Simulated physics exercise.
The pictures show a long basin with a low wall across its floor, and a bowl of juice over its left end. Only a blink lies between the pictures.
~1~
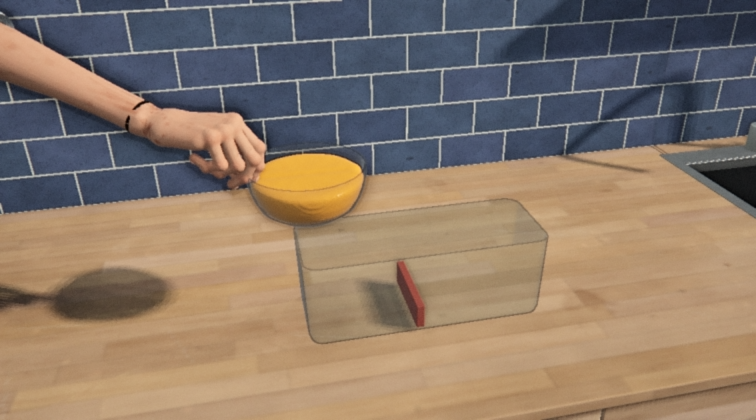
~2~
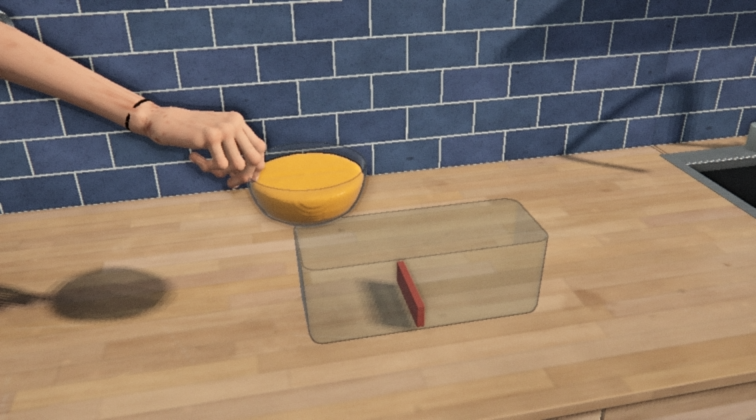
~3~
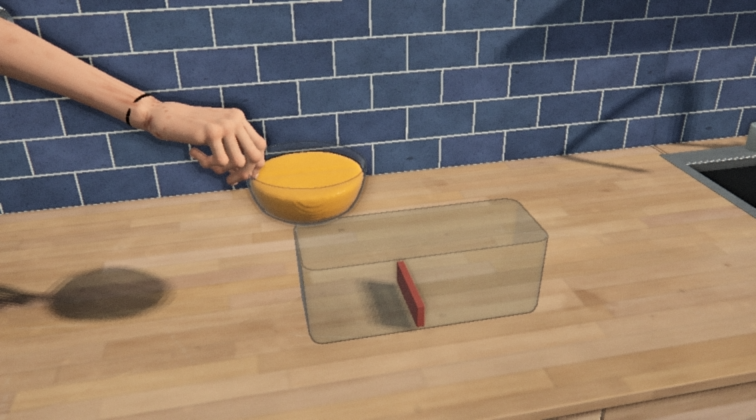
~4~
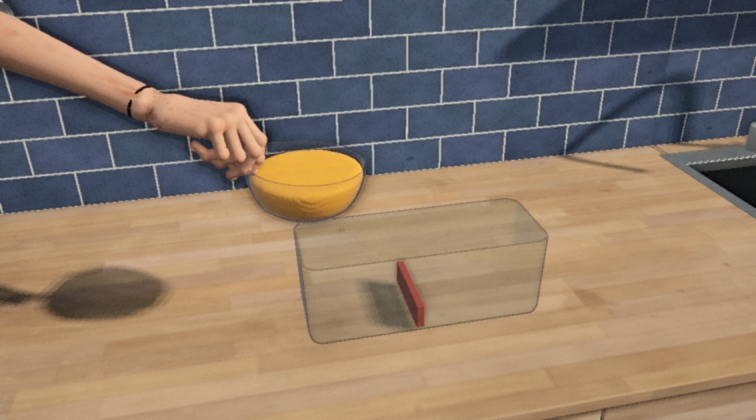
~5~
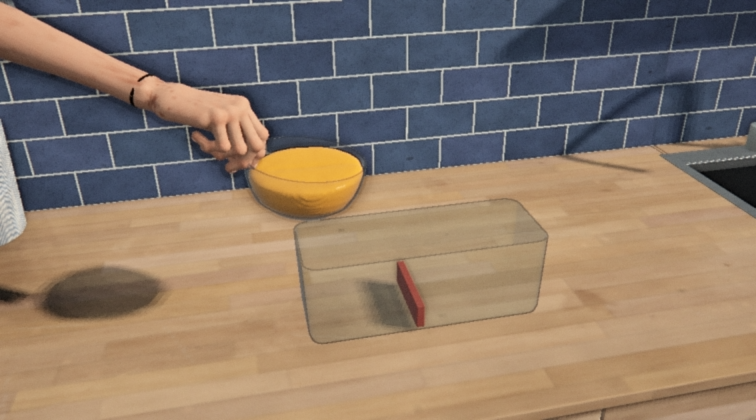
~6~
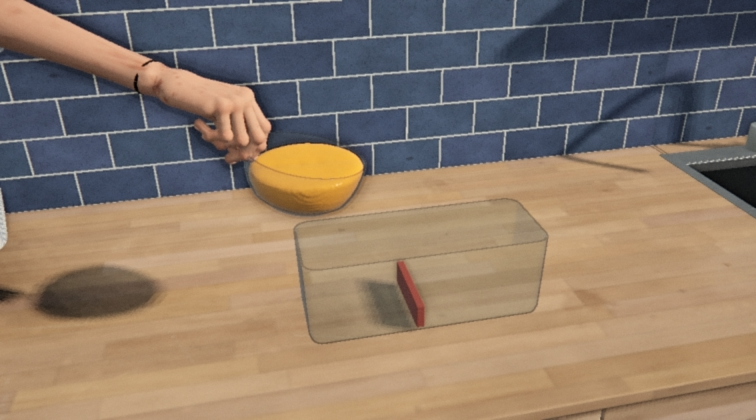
A hand holds a bowl of orange juice above a clear basin and tilts it slightly.
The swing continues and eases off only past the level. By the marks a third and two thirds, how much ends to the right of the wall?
In the end more than two thirds is right of the wall.
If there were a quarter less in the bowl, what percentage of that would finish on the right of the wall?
Some 90 per cent.
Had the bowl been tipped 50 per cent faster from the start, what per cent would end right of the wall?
It comes to 80 per cent or so.
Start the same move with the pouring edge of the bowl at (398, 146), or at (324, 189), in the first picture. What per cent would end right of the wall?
Near 90 % and 35 %.
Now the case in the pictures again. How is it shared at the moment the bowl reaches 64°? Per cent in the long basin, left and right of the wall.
The left part 5 per cent, the right part 5.
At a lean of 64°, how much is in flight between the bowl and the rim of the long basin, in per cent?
Some 40 per cent.
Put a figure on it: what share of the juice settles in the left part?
Some 10 per cent.
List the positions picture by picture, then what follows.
It leans 0°; its right rim is at (364, 161); the juice meets the walls at (249, 179) and (362, 168); the long basin's rim runs from (298, 247) to (532, 219); the wall's top is at (410, 284), in the first picture.
It leans 0°; its right rim is at (364, 161); the juice meets the walls at (249, 179) and (361, 168), in the second picture.
It leans 2°; its right rim is at (364, 161); the juice meets the walls at (249, 178) and (361, 166), in the third picture.
It leans 4°; its right rim is at (364, 161); the juice meets the walls at (249, 176) and (361, 164), in the fourth picture.
It leans 8°; its right rim is at (364, 161); the juice meets the walls at (248, 172) and (361, 162), in the fifth picture.
It leans 12°; its right rim is at (364, 161); the juice meets the walls at (248, 168) and (362, 159), in the sixth picture.
A moment on, the bowl is tipped part way and 50 per cent is still to pour, 4 is left of the wall and 6 right of it.
Next, the bowl is tipped on its side and 4 per cent is still to pour, 7 is left of the wall and 76 right of it.
Then the bowl is tipped right over and 0 per cent is still to pour, 11 is left of the wall and 89 right of it.
Later the bowl is tipped right over and 0 per cent is still to pour, 12 is left of the wall and 88 right of it.
Finally, 12 per cent lies left of the wall, 88 right of it and 1 outside.
